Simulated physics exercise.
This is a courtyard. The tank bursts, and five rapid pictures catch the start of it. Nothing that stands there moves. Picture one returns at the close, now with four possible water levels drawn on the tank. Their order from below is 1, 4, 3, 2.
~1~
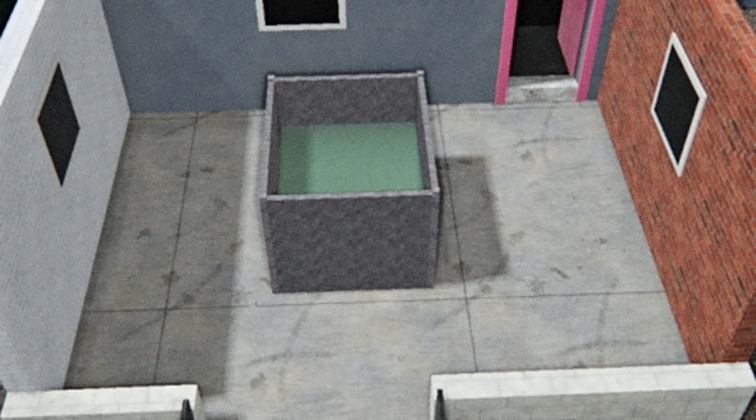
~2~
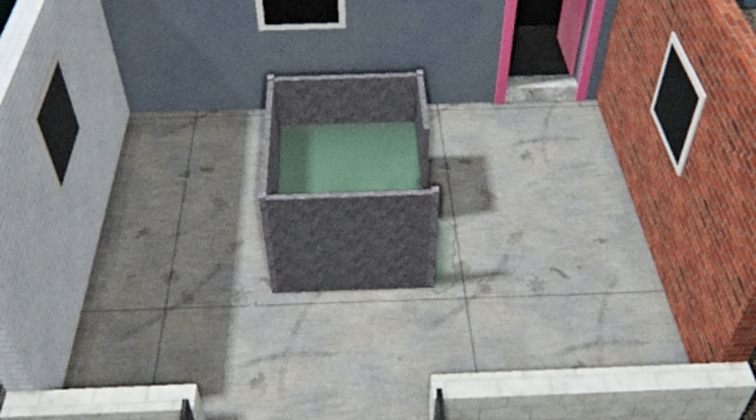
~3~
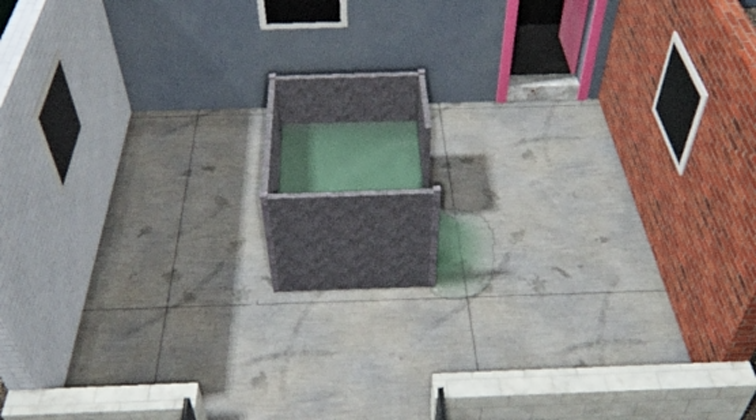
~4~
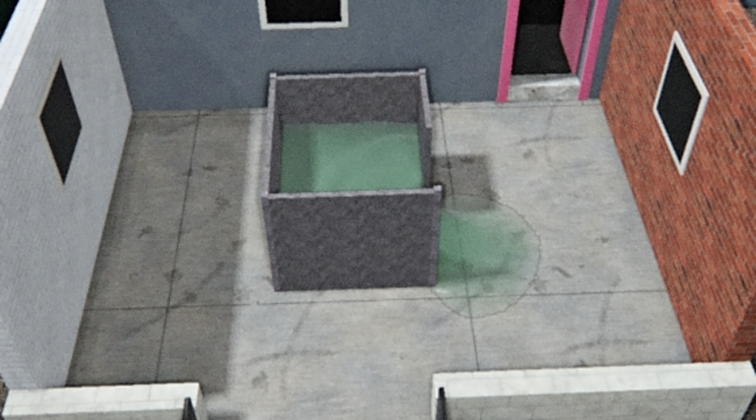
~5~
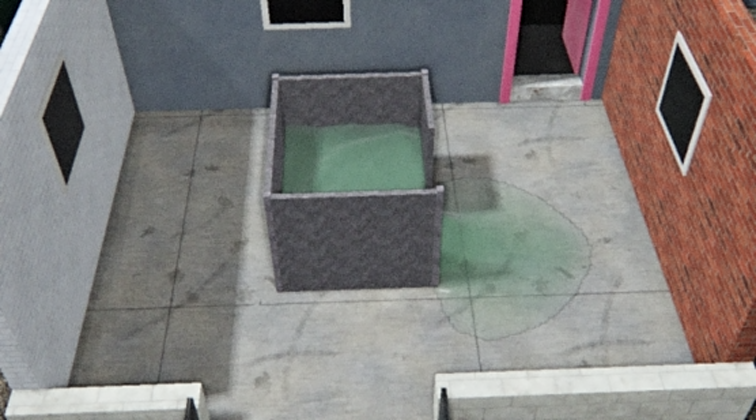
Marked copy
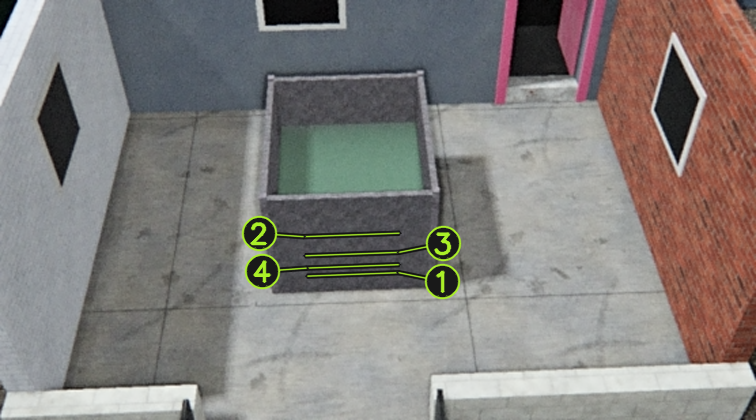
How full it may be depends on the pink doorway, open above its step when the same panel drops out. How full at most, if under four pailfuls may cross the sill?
The limit is 2.
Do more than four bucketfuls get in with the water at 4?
No.
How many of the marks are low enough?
All four.
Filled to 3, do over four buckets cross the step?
No.
On the marked copy, 1 at (353, 274); 2 at (351, 234); 3 at (352, 254); 4 at (352, 266); from the bottom up 1, 4, 3, 2.
If 1 is chosen, nothing gets over.
If 2 is chosen, a bucket or two gets in.
If 3 is chosen, nothing gets over.
If 4 is chosen, nothing gets over.
